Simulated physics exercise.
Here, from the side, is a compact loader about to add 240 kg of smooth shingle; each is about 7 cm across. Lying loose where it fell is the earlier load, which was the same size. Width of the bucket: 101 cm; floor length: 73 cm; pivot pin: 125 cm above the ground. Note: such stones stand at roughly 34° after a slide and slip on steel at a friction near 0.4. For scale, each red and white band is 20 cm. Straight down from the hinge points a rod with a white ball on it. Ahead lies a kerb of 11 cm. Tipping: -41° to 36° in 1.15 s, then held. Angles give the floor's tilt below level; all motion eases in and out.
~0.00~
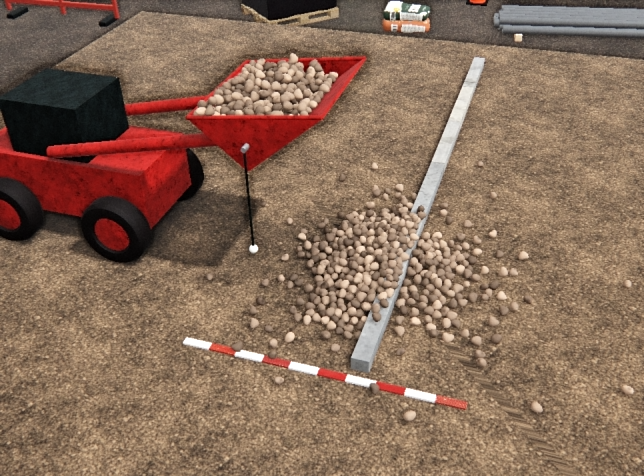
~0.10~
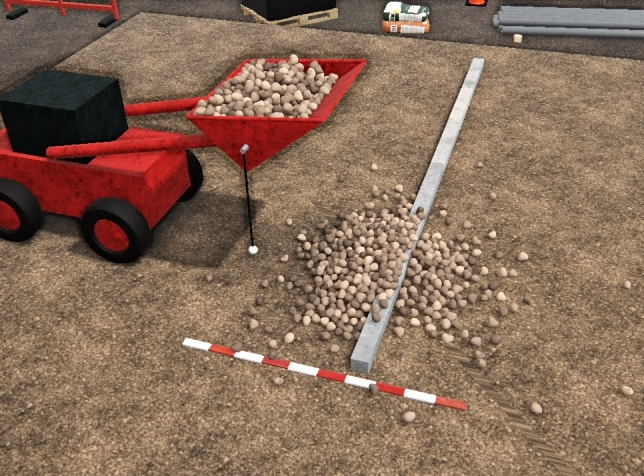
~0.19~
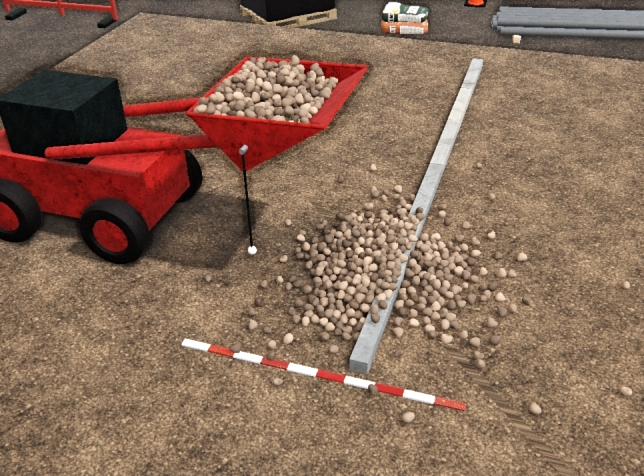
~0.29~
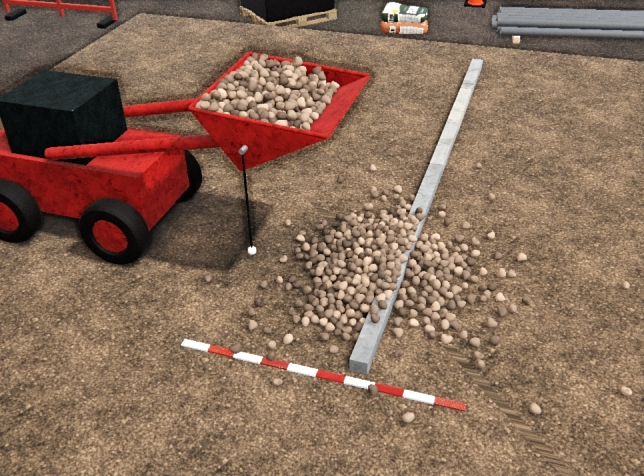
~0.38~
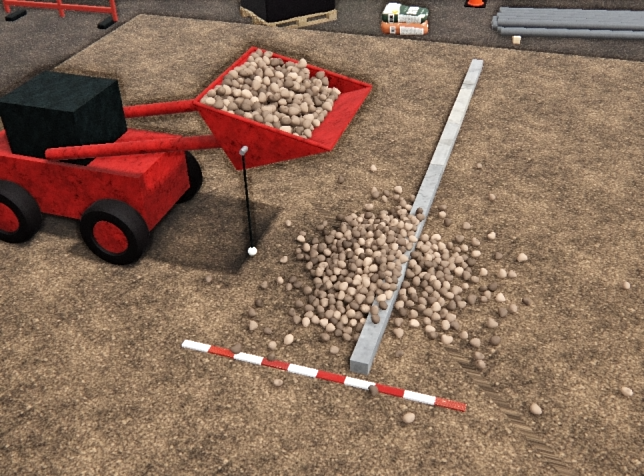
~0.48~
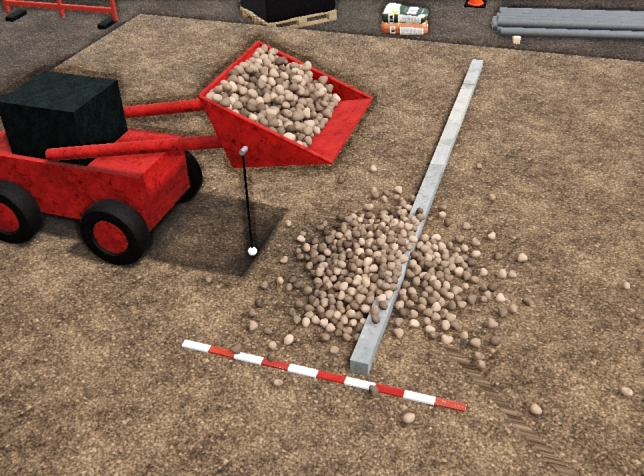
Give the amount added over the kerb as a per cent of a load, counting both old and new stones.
About 45 per cent of a load.
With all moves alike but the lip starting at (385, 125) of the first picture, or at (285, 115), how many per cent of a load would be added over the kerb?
Roughly 100 and 10 percent, in that order.
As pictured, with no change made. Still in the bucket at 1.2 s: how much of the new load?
Some 50 percent, roughly.
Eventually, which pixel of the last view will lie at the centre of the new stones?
Centre at roughly (387, 260).
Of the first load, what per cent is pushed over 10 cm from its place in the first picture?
Roughly 20 % of them.
After 0.9 s the floor is at 24°; in per cent of one load, 100 in the bucket, 77 on this side of the kerb, 23 over the kerb; the foremost stones are at (549, 333).
After 1.2 s the floor is at 36°; in per cent of one load, 50 in the bucket, 126 on this side of the kerb, 23 over the kerb; the foremost stones are at (549, 333).
After 1.6 s the floor is at 36°; in per cent of one load, 7 in the bucket, 151 on this side of the kerb, 42 over the kerb; the foremost stones are at (549, 333).
After 4.0 s the floor is at 36°; in per cent of one load, 0 in the bucket, 131 on this side of the kerb, 69 over the kerb; the foremost stones are at (569, 340). Net gain over the kerb, 45.
